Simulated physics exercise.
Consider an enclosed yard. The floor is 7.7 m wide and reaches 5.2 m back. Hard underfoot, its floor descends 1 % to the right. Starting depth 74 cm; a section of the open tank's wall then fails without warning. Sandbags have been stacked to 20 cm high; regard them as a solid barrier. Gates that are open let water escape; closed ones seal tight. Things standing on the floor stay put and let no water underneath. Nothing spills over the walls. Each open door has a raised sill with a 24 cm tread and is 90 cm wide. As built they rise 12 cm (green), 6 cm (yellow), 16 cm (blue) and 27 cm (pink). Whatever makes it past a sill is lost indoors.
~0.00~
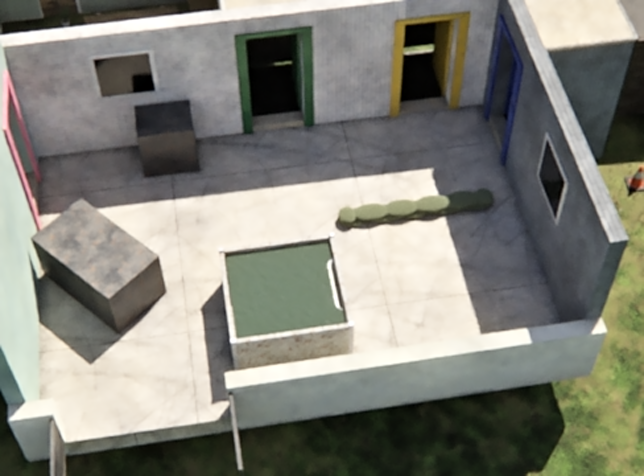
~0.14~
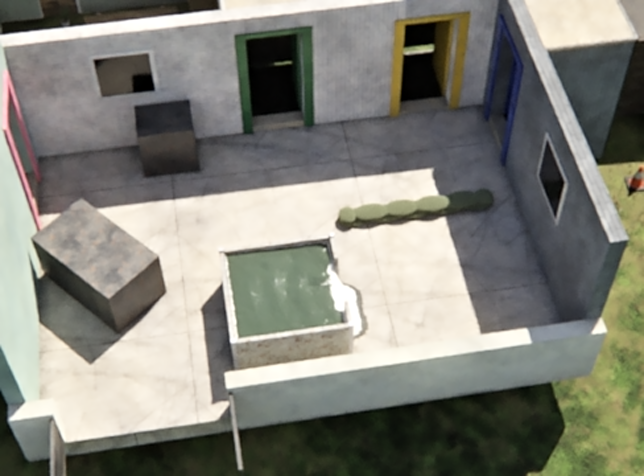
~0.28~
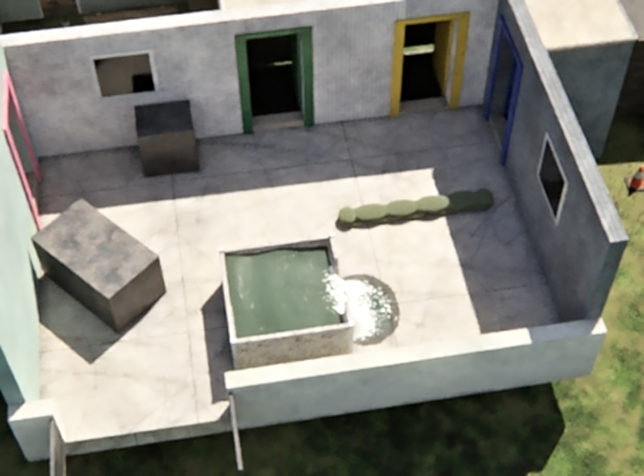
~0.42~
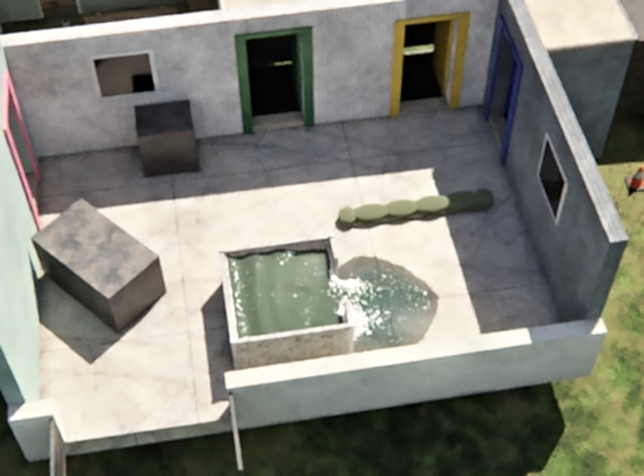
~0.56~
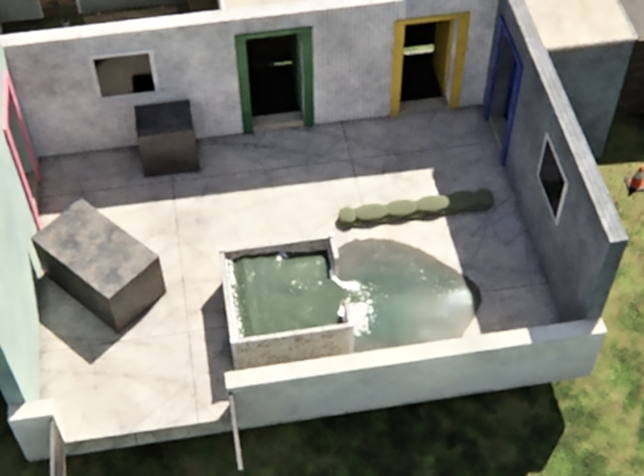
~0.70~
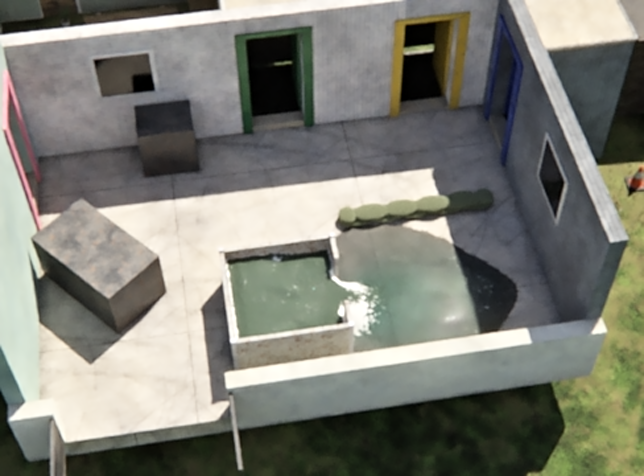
Water pouring from the right side of an open tank in a walled yard, spreading across the pale floor beside stacked sandbags.
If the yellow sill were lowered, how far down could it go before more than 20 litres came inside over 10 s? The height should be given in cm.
Down to about 7.5 cm.
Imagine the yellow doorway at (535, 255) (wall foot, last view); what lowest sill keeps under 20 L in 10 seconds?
About 21 cm.
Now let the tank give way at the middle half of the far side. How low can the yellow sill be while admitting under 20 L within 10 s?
Some 7.5 centimetres.
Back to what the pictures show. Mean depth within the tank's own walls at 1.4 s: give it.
Averaged depth comes out at about 45 cm.
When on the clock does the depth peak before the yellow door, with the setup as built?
It peaks around 3.2 s.
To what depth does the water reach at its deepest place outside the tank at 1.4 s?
I'd put it near 40 cm.
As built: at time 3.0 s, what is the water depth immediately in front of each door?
Centimetres: Green = 0, yellow = 11, blue = 4, pink = 0.
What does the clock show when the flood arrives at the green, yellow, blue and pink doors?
Green: 4.5 s; yellow: 2.6 s; blue: 2.0 s; pink: 8.5 s.
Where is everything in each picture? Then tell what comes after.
In the first picture, still water, 74 cm deep, in the open tank at (285, 290); the yellow door at (428, 69) is dry.
In the second picture, water pours out at (339, 302) and has run 0.3 m, to (363, 326); about 6 cm deep outside, 74 cm at the back.
In the third picture, the gap is at (339, 302), the front 0.8 m out at (394, 318); the back of the open tank holds 73 cm.
In the fourth picture, water pours out at (339, 302) and has run 1.4 m, to (431, 306); about 7 cm deep outside, 66 cm at the back.
In the fifth picture, the gap is at (339, 302), the front 2.0 m out at (474, 301); the back of the open tank holds 63 cm.
In the sixth picture, water pours out at (339, 302) and has run 2.6 m, to (510, 289); about 4 cm deep outside, 62 cm at the back; the yellow door at (428, 69), 4.5 m from the gap, is still 2.7 m from the nearest water.
After 1.4 s water covers 25 % of the floor, deepest (40 cm) near (565, 354); it has not reached the yellow door.
After 3.0 s water covers 30 % of the floor, deepest (24 cm) near (493, 216); 11 cm at the yellow door, 1 litre in over its 6 cm sill.
After 10.0 s water covers 85 % of the floor, deepest (12 cm) near (561, 344); 7 cm at the yellow door, 42 litres in over its 6 cm sill.
At the yellow door as built, the water arrived by 2.7 s and peaked near 11 cm at 3.2 s.
With a sill of 7 cm, 26 litres would have come in within the 10 s; with 9.5 cm, 6 litres. So under 20 litres takes about 7.5 cm.
